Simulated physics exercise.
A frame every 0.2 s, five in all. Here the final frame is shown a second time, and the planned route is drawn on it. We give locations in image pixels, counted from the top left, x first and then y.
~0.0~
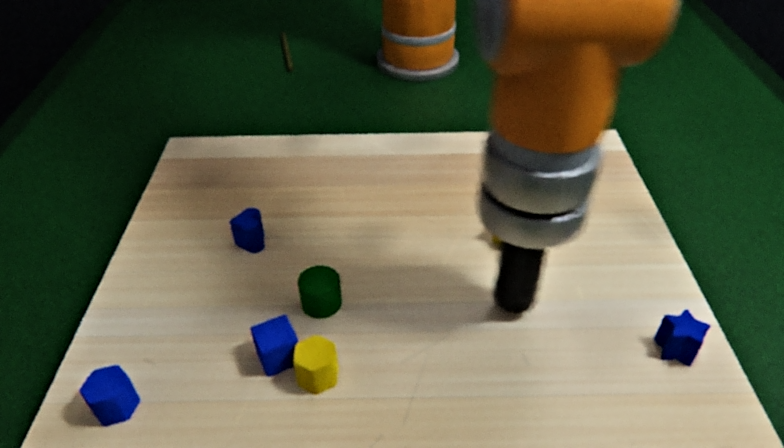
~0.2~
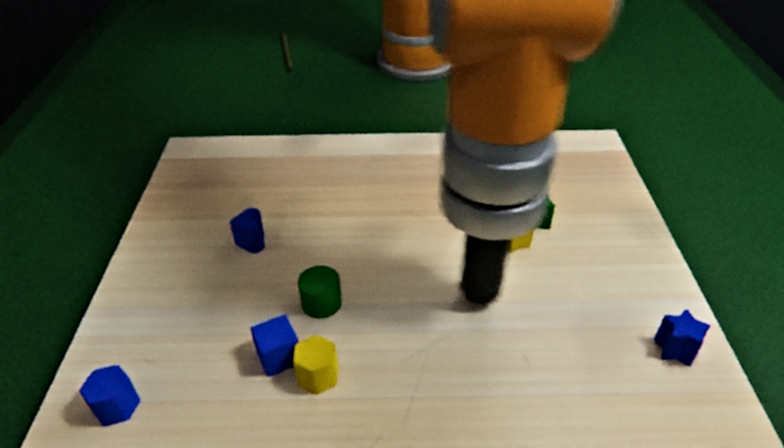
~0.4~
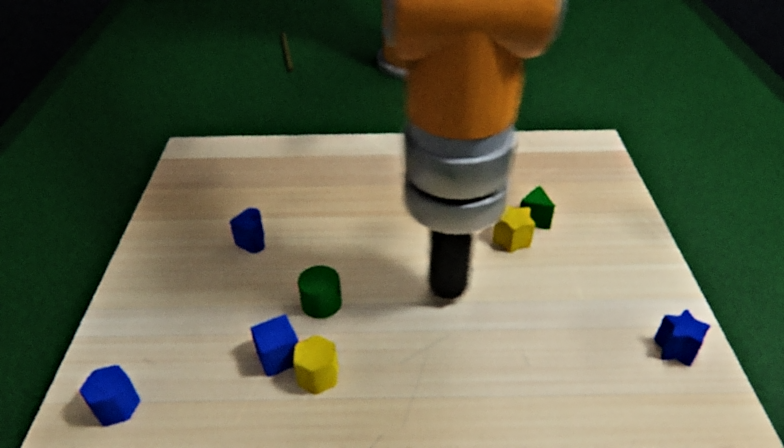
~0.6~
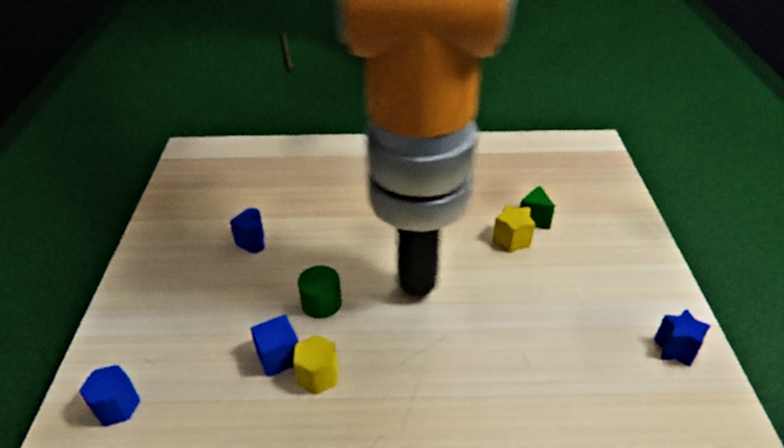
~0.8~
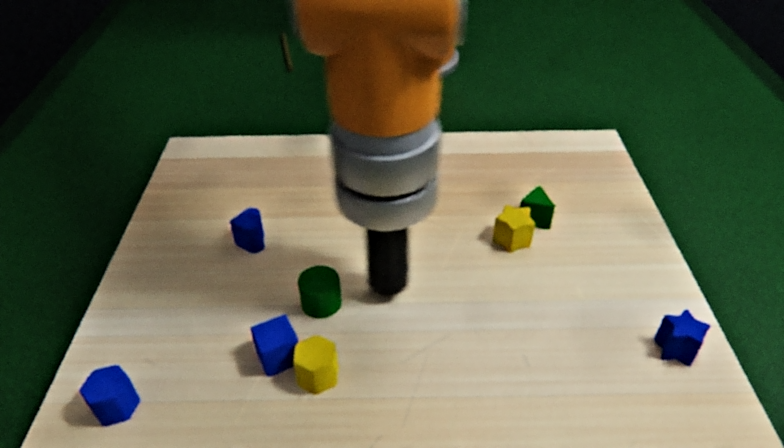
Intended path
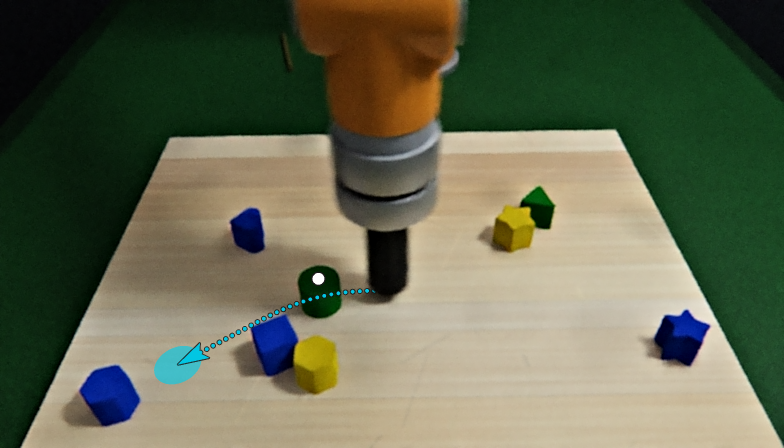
Orange robot arm sliding its black tool steadily left above a wooden board, while the scattered blue, green and yellow blocks stay still.
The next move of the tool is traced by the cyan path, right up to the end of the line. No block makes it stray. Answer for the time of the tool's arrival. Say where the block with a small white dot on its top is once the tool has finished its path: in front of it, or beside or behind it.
It holds its place in front.
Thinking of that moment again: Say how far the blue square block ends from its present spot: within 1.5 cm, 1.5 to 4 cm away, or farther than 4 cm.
Shift of under 1.5 cm.
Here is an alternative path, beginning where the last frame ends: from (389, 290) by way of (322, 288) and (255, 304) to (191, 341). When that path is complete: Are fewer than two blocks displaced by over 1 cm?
Yes
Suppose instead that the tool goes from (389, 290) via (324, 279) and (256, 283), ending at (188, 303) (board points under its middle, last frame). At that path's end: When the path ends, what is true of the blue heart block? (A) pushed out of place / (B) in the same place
My pick is B.
Drawn move, from (389, 290) through (318, 297) and (250, 326) to (178, 365); the dot is on the green round block.
On the path given first. One third of the way, tool at (314, 289); green round block at (273, 292).
Two thirds of the way, tool at (247, 317); green round block at (203, 325).
At the end, tool at (174, 356); blue six-sided block at (80, 398); blue square block still; green round block at (125, 371).
